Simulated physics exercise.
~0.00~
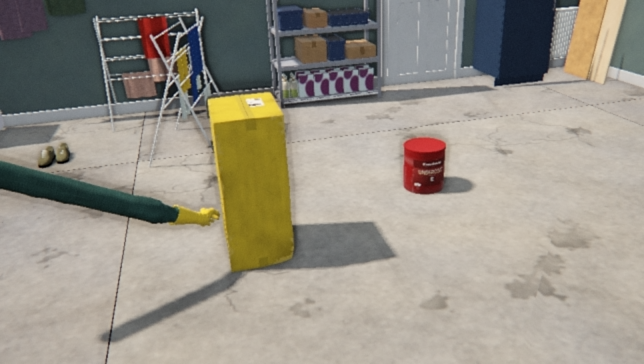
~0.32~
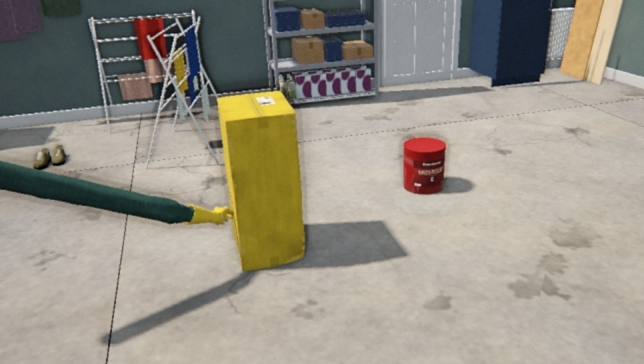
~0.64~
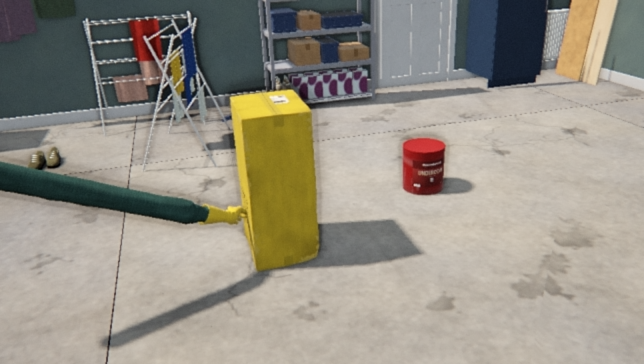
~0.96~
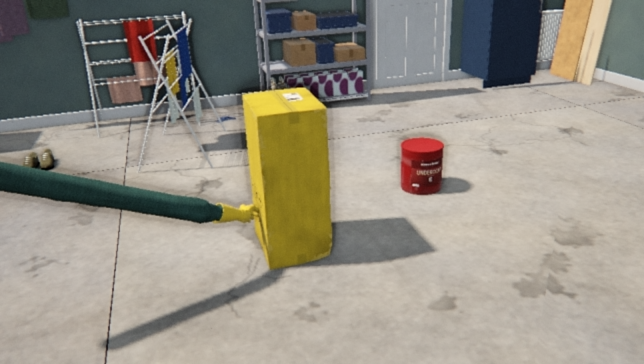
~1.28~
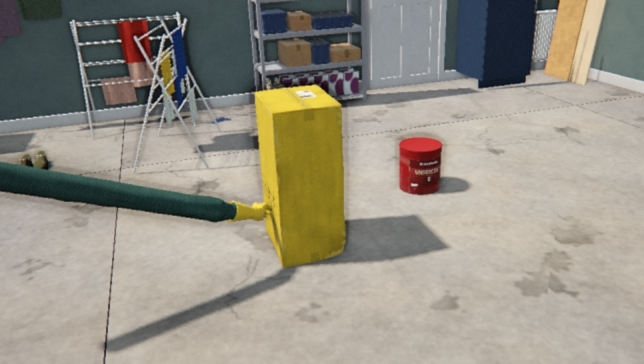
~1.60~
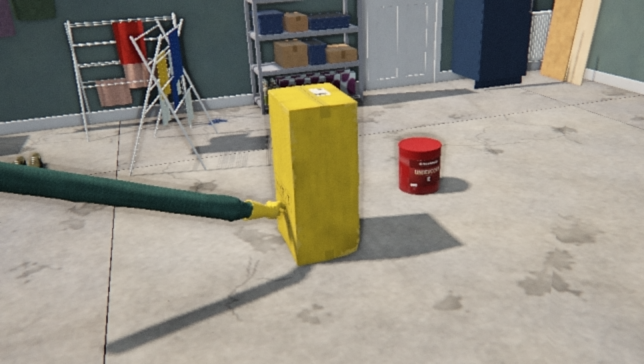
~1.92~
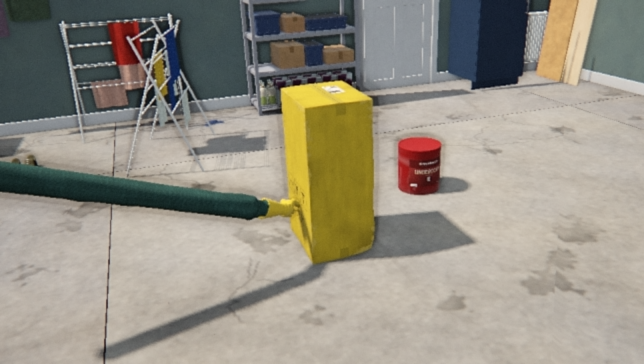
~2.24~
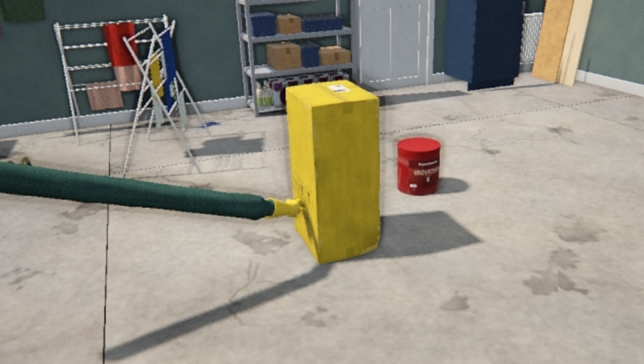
A green arm with a yellow pointing hand pushed low against a tall yellow box, sliding it slowly rightward across the garage floor toward a red pail. The box stayed upright and ended short of the pail, which never moved.
